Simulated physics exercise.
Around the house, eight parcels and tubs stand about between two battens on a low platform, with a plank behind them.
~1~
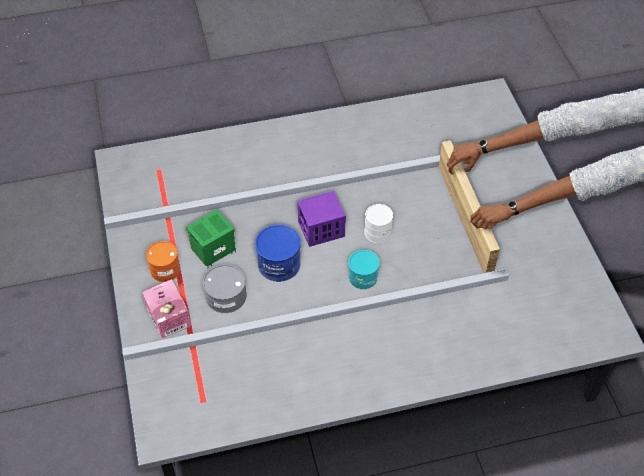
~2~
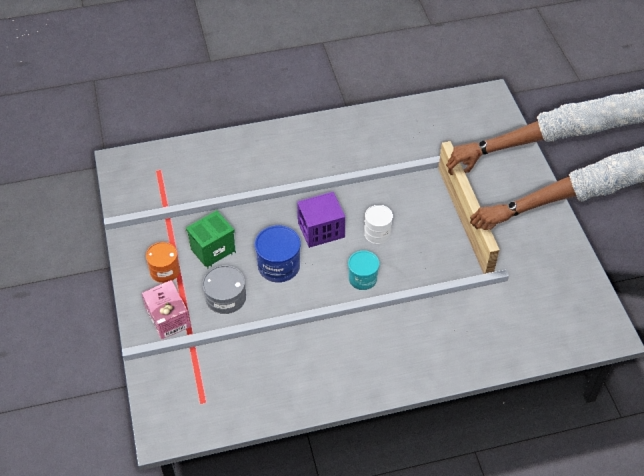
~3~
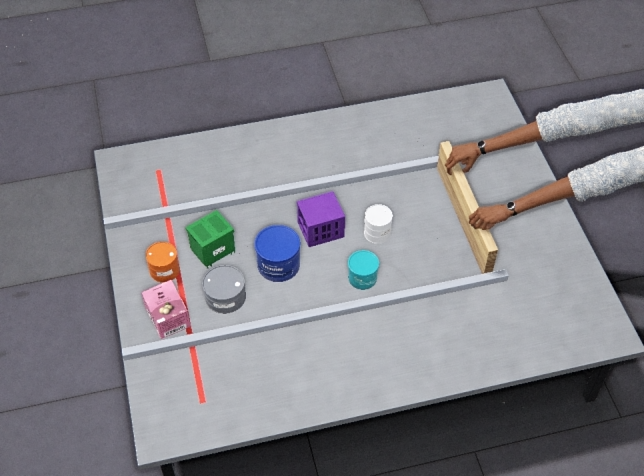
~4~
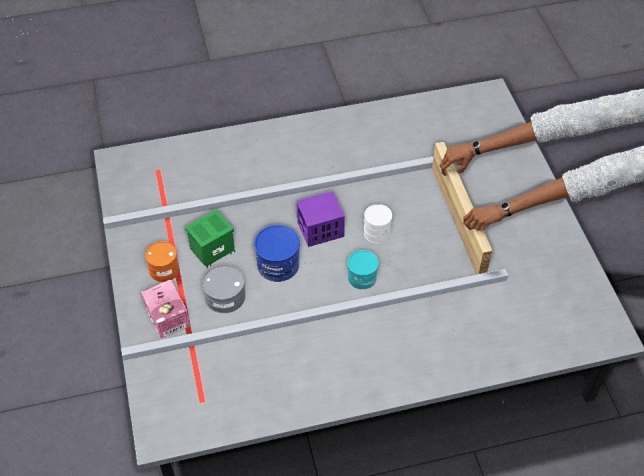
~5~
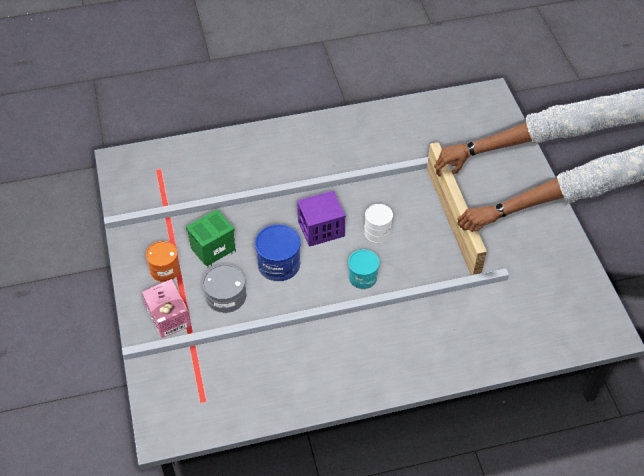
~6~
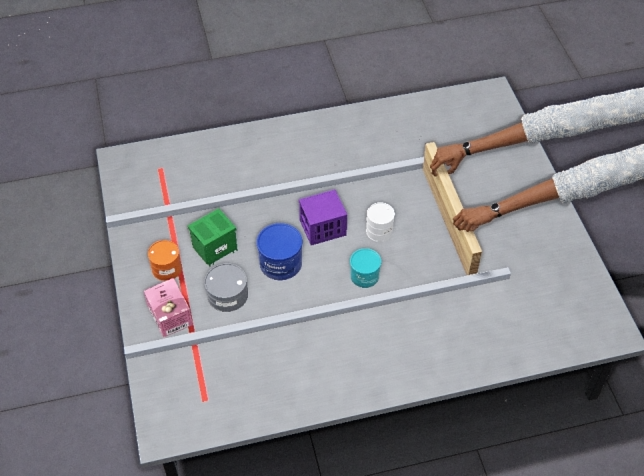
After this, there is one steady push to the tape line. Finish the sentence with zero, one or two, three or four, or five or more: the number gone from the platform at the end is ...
The number gone from the platform at the end is one or two.
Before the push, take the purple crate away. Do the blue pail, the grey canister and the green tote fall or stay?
In that case the blue pail stays where it is, the grey canister stays where it is, and the green tote stays where it is.
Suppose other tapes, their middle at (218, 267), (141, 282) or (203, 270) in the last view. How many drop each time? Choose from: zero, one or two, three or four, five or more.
Not one, at least five, none.
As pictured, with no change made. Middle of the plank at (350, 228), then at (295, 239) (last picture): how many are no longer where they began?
At the first spot 3, then 5.
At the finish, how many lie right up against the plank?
That would be 3 of them.
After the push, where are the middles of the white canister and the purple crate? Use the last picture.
The first near (165, 265), the second near (155, 233).
Early on, none off yet; pink box at rest near (168, 308); orange canister at rest near (165, 261); green tote at rest near (214, 238).
A while later, none off yet; pink box travelled a little near (153, 312); orange canister travelled about its own width near (147, 266); green tote travelled about its own width near (174, 238).
Finally, the number that fall off is one or two; lost, orange canister and pink box.
